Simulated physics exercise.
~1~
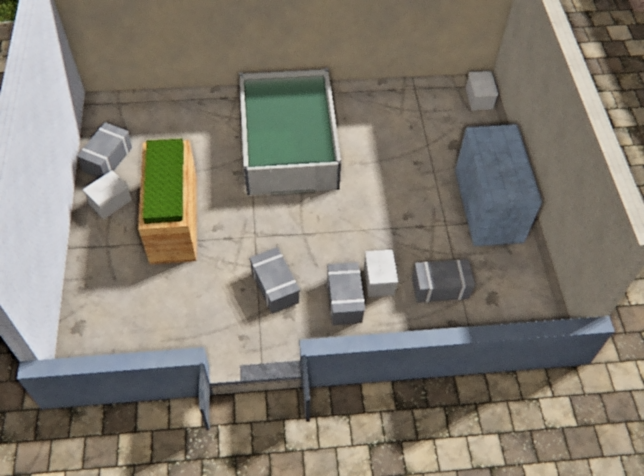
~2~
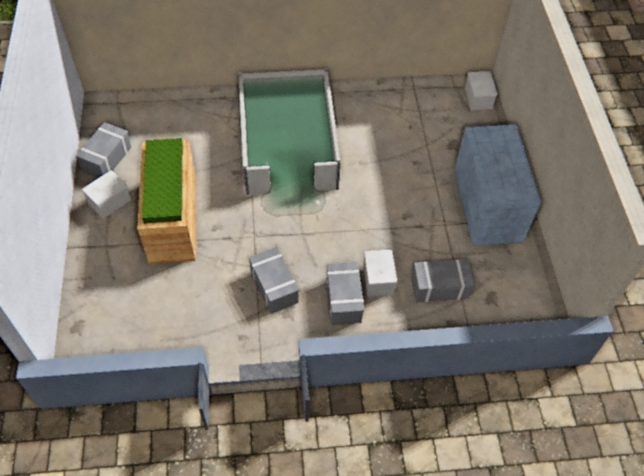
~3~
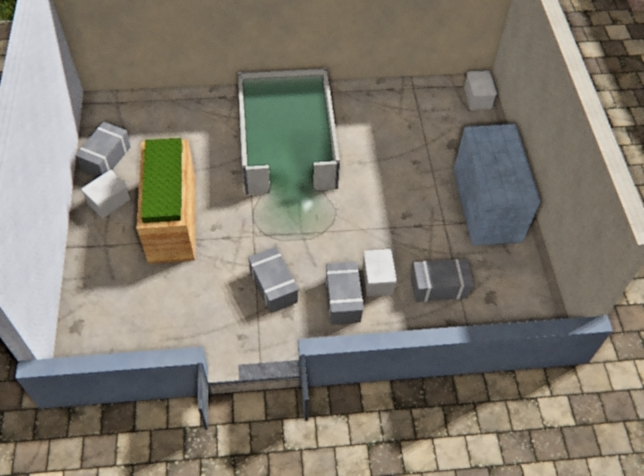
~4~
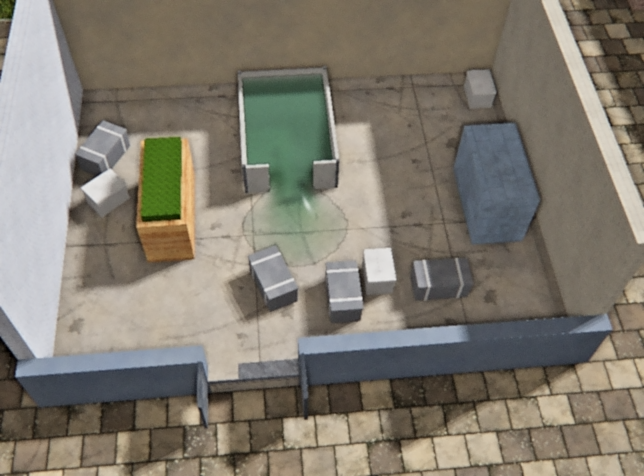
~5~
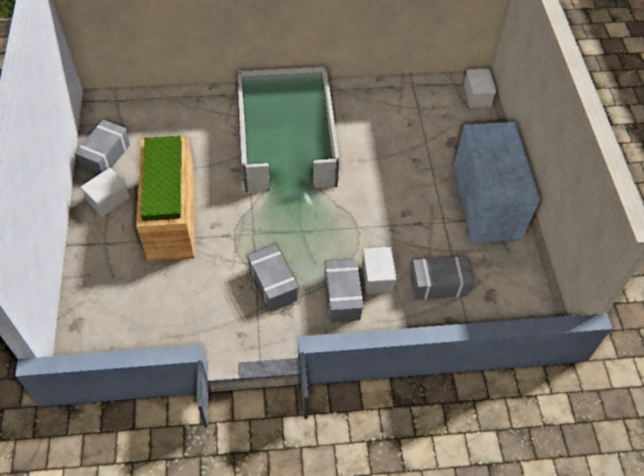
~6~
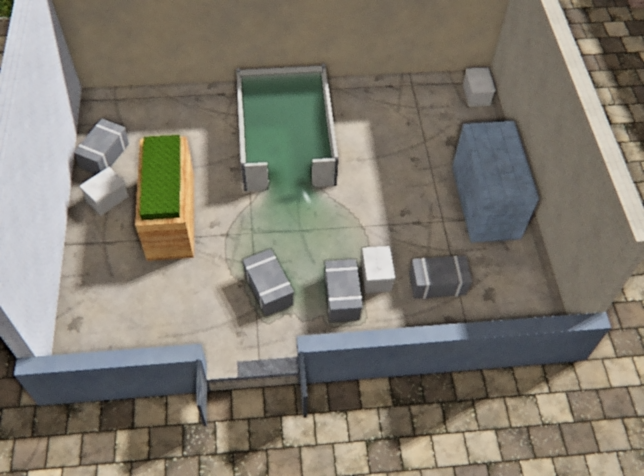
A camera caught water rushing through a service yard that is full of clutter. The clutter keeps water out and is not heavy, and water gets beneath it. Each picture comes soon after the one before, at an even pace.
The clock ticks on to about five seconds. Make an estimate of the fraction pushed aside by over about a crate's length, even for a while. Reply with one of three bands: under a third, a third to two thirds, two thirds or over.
A third to two thirds.
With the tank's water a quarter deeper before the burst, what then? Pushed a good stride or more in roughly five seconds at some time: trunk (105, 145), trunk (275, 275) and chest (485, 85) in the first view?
Taking them as listed, the first stopped before it, the second reached the mark and the third stopped before it.
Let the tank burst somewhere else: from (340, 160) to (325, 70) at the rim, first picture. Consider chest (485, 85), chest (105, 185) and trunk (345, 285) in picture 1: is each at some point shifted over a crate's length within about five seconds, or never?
Got that far, never got that far, never got that far.
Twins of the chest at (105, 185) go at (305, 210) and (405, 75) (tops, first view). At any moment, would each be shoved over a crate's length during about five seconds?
Going one by one, I'd say gets shoved clear for the first and not displaced that far for the second.
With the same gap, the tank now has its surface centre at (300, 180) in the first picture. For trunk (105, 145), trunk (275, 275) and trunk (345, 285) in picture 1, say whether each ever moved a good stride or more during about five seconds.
The three, one by one: Short of that, past that mark and past that mark.
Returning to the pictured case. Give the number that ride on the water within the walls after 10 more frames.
That would be 1.
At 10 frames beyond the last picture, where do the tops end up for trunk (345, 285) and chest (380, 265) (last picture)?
Look around pixels (365, 310) and (405, 282).
A moment on, 1 of 7 are well off their spots; 0 afloat.
Next, 2 of 7 are well off their spots; 1 afloat.
Later, 4 of 7 are well off their spots; 2 afloat.
In the end, 4 of 7 are well off their spots, and 4 have been at some point; 2 afloat.
